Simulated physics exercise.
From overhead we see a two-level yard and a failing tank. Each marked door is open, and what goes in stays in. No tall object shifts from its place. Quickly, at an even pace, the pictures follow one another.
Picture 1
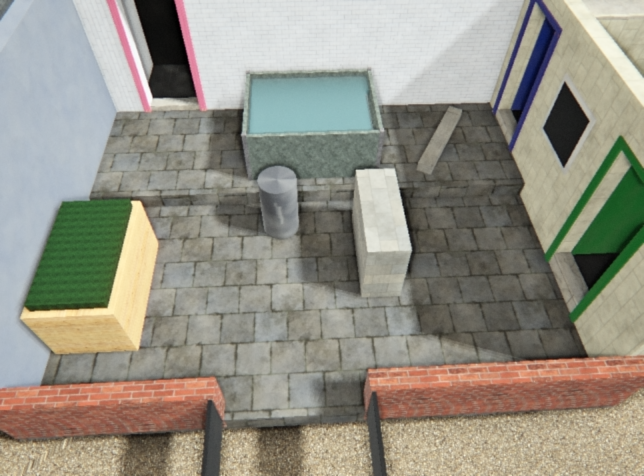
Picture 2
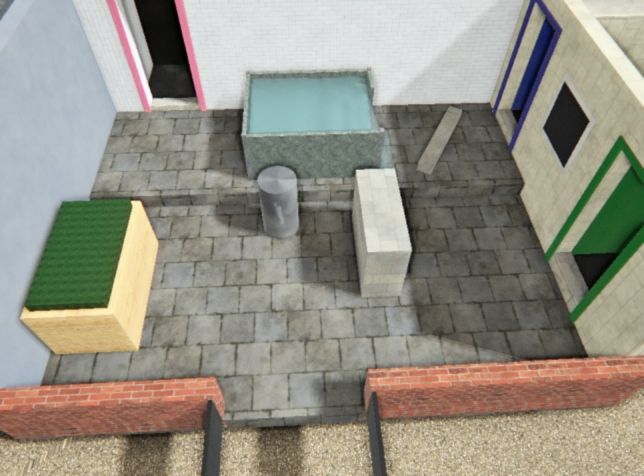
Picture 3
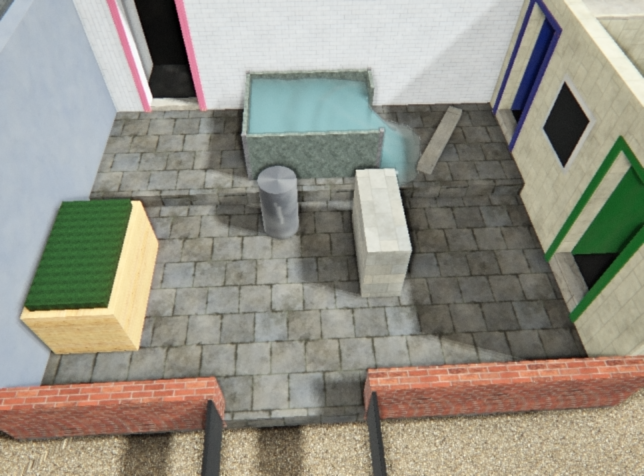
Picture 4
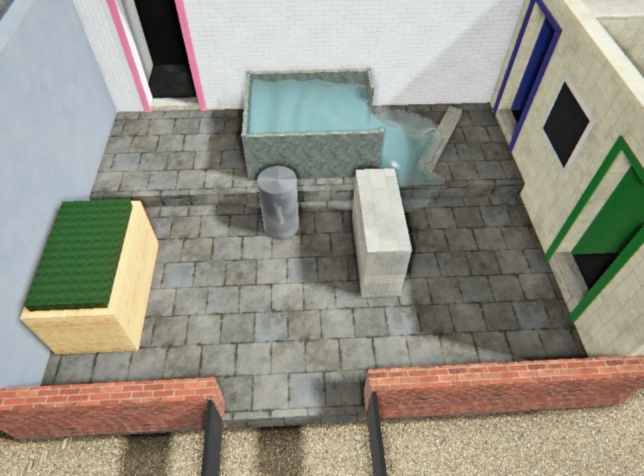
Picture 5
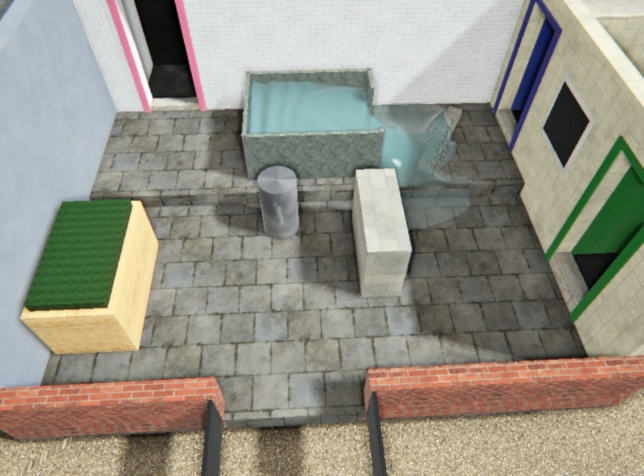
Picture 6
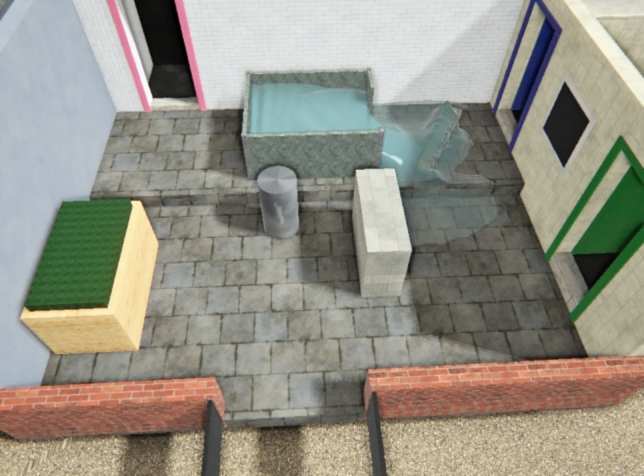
In this clip, still water in a raised stone tank begins pouring from its right side in a paved yard, spreads around the leaning slab, then runs over the step onto the lower paving behind the pale upright block.
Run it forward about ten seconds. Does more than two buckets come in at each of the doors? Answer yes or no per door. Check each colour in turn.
The blue door yes, the pink door no, the green door no.
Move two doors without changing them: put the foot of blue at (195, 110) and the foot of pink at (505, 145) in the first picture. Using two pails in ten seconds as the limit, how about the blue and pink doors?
In my view, the blue one doesn't reach the mark, while the pink one tops the limit.
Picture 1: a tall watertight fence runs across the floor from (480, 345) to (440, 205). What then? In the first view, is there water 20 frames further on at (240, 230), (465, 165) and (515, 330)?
One after the other: Dry, under water, covered.
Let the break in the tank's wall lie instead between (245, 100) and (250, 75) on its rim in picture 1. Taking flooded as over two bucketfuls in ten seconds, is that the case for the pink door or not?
After that, pink door tops the limit.
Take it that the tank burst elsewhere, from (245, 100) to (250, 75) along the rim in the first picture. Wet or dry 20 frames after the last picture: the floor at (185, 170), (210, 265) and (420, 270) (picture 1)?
Point by point: Soaked; soaked; unwetted.
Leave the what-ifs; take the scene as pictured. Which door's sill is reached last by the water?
It has to be the door marked pink.
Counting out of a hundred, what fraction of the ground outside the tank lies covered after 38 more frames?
Roughly 75 percent, I reckon.
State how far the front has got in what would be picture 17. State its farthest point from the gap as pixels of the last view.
The flood front should get to about (587, 381).
A moment on, water covers 25 % of the floor; the blue door under two buckets in, the pink door not reached, the green door wet at the sill, nothing in.
Next, water covers 35 % of the floor; the blue door far over two buckets in, the pink door not reached, the green door wet at the sill, nothing in.
Then, water covers 45 % of the floor; the blue door far over two buckets in, the pink door wet at the sill, nothing in, the green door wet at the sill, nothing in.
Later, water covers 75 % of the floor; the blue door far over two buckets in, the pink door wet at the sill, nothing in, the green door wet at the sill, nothing in.
In the end, water covers 85 % of the floor; the blue door far over two buckets in, the pink door wet at the sill, nothing in, the green door wet at the sill, nothing in.
